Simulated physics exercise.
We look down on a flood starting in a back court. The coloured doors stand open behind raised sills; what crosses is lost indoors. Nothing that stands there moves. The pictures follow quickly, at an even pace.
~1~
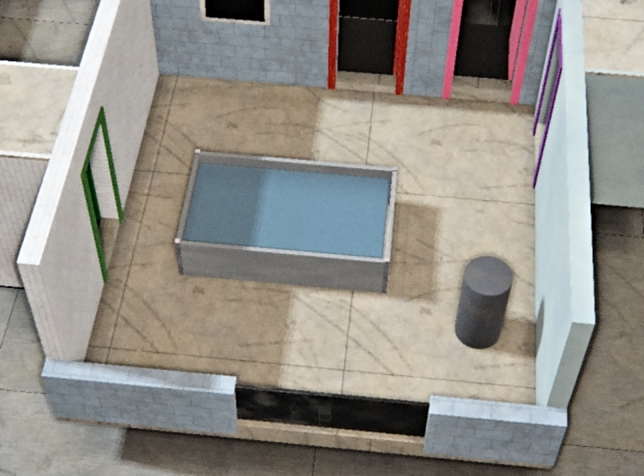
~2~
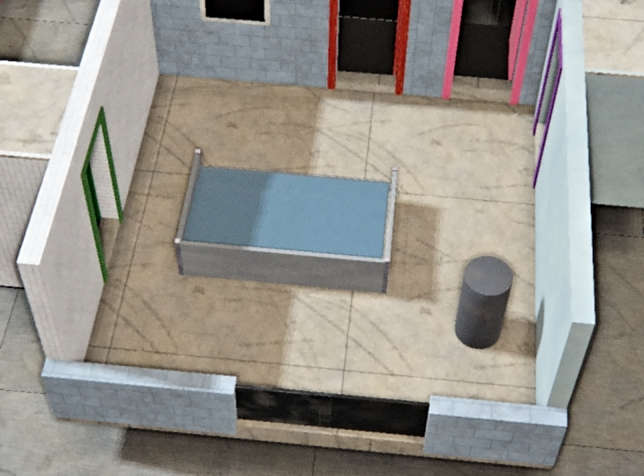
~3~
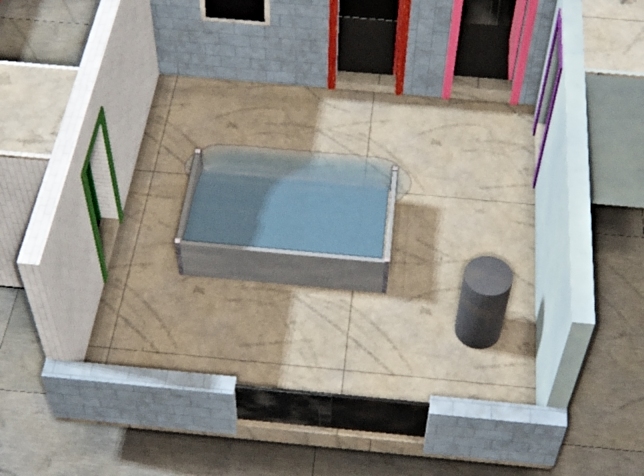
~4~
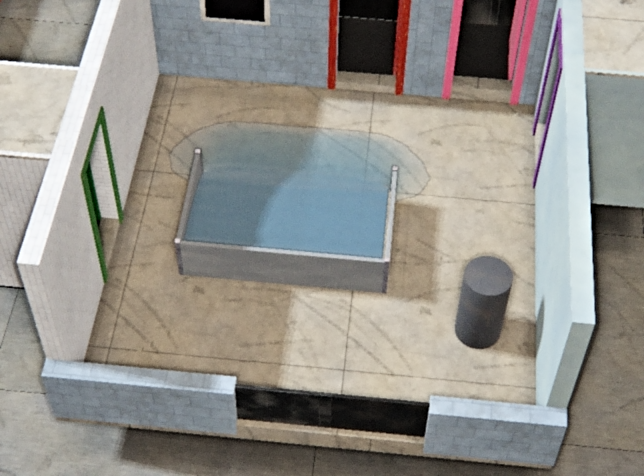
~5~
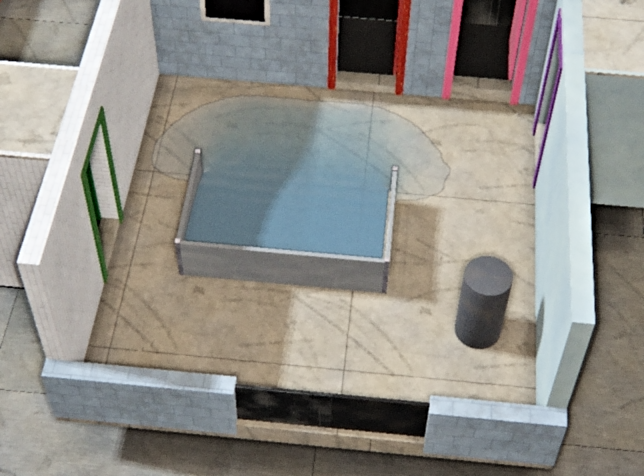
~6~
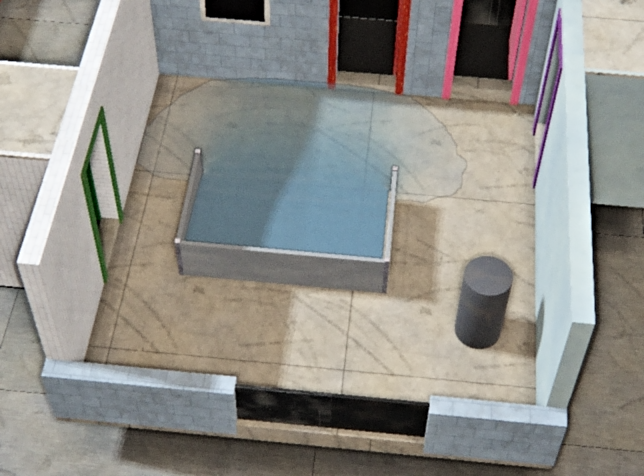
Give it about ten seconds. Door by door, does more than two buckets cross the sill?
In the end: The green door admits no more than that; the pink door admits no more than that; the purple door admits no more than that; the red door lets in a lot.
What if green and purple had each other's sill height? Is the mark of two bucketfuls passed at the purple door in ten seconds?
In short: Purple takes more.
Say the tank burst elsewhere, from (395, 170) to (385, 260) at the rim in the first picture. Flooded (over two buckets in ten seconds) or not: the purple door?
My reading: The purple one keeps below it.
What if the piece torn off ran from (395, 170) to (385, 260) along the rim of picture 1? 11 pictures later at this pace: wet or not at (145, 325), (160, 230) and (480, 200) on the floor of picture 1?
In turn: Clear, dry, wet.
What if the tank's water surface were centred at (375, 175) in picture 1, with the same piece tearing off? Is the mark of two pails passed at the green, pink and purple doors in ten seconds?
One by one: The green door is under; the pink door floods; the purple door holds.
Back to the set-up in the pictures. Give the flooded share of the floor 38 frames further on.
Some 95 per cent.
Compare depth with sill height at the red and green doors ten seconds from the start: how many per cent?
About 60 and 60 per cent.
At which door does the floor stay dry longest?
Last comes the door marked green.
A moment on, water covers 35 % of the floor; the green door not reached, the pink door wet at the sill, nothing in, the purple door not reached, the red door over two buckets in.
Next, water covers 35 % of the floor; the green door not reached, the pink door wet at the sill, nothing in, the purple door wet at the sill, nothing in, the red door far over two buckets in.
Then, water covers 60 % of the floor; the green door wet at the sill, nothing in, the pink door wet at the sill, nothing in, the purple door wet at the sill, nothing in, the red door far over two buckets in.
Later, water covers 95 % of the floor; the green door wet at the sill, nothing in, the pink door wet at the sill, nothing in, the purple door wet at the sill, nothing in, the red door far over two buckets in.
In the end, water covers 100 % of the floor; the green door wet at the sill, nothing in, the pink door wet at the sill, nothing in, the purple door wet at the sill, nothing in, the red door far over two buckets in.
